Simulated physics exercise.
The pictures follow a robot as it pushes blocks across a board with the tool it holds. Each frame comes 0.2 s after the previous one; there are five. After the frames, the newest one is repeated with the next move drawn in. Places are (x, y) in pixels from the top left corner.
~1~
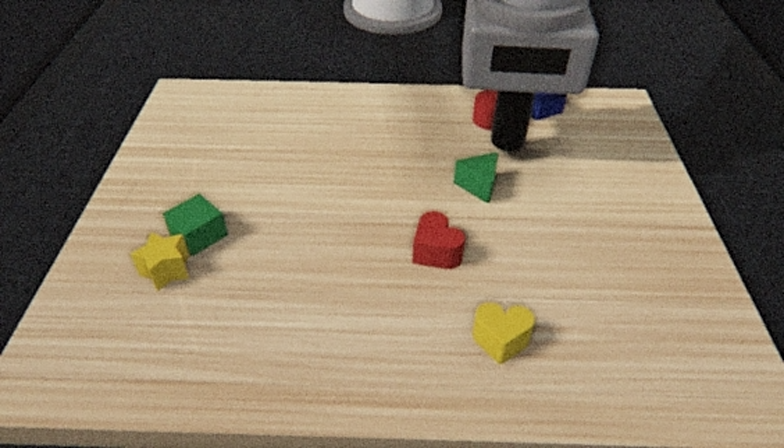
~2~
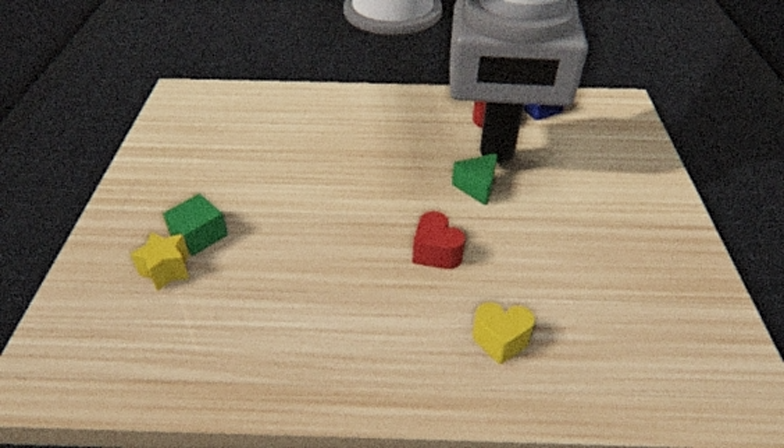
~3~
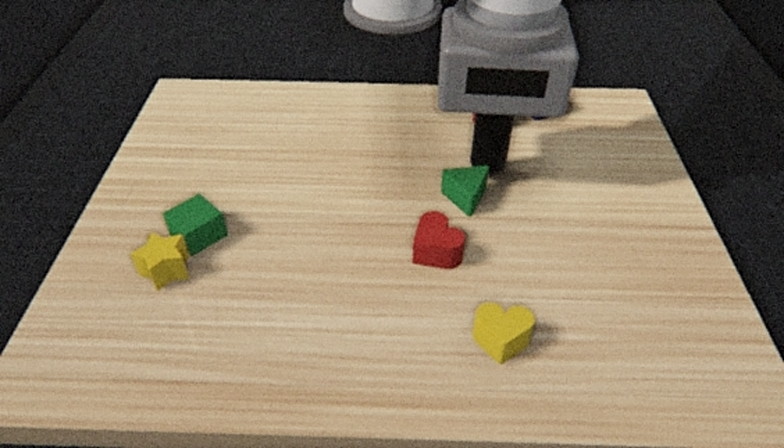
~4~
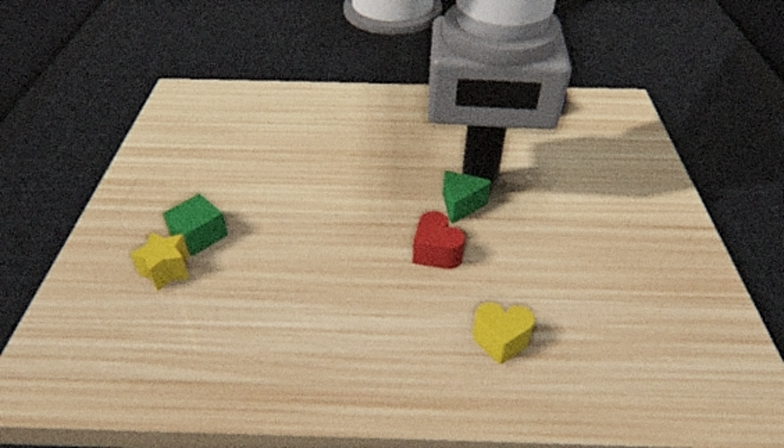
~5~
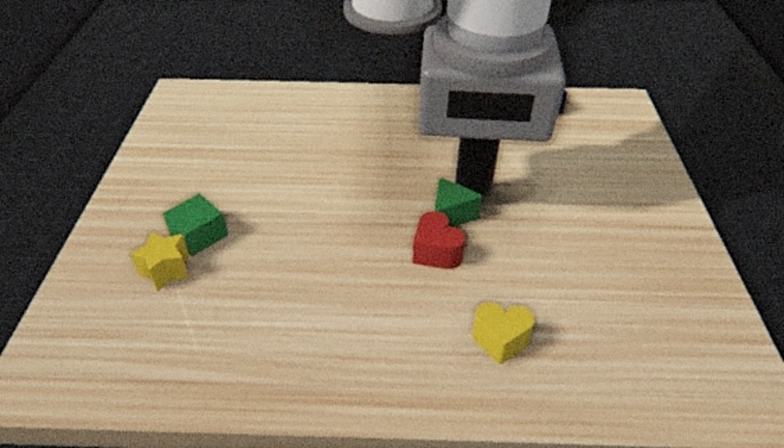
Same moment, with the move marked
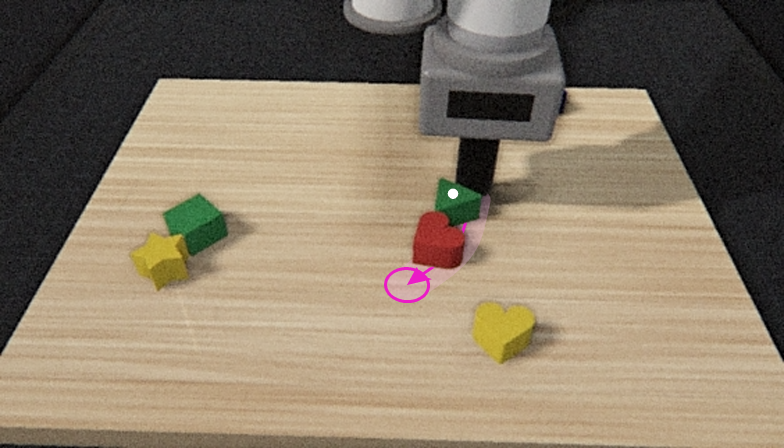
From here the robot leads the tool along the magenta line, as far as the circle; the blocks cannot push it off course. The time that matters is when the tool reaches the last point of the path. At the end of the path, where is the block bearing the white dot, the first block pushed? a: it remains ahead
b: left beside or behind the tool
Letter b.
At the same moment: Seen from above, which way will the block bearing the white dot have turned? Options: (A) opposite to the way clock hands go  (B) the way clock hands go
My answer is option B.
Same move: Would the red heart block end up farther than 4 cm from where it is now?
Yes, that is how it ends up.
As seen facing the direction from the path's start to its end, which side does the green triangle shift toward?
Pushed right.
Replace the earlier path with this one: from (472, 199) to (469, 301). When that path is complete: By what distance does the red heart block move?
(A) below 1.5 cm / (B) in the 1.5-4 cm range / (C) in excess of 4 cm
It's B.
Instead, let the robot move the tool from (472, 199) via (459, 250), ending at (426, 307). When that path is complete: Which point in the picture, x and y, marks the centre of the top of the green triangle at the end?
It should be at about (424, 212).
The line goes from (472, 199) via (464, 229) and (443, 259), ending at (407, 285); the dot is on the green triangle.
On the path given first. One third of the way, tool (465, 218); red heart block (429, 236), turned 35° anticlockwise; green triangle (430, 209), turned 45° clockwise.
Two thirds of the way, tool (444, 247); red heart block (405, 250); green triangle (417, 216), turned 80° clockwise.
At the end, tool (408, 273); red heart block (367, 263), turned 30° clockwise; green triangle (415, 216), turned 90° clockwise; yellow heart block unmoved.
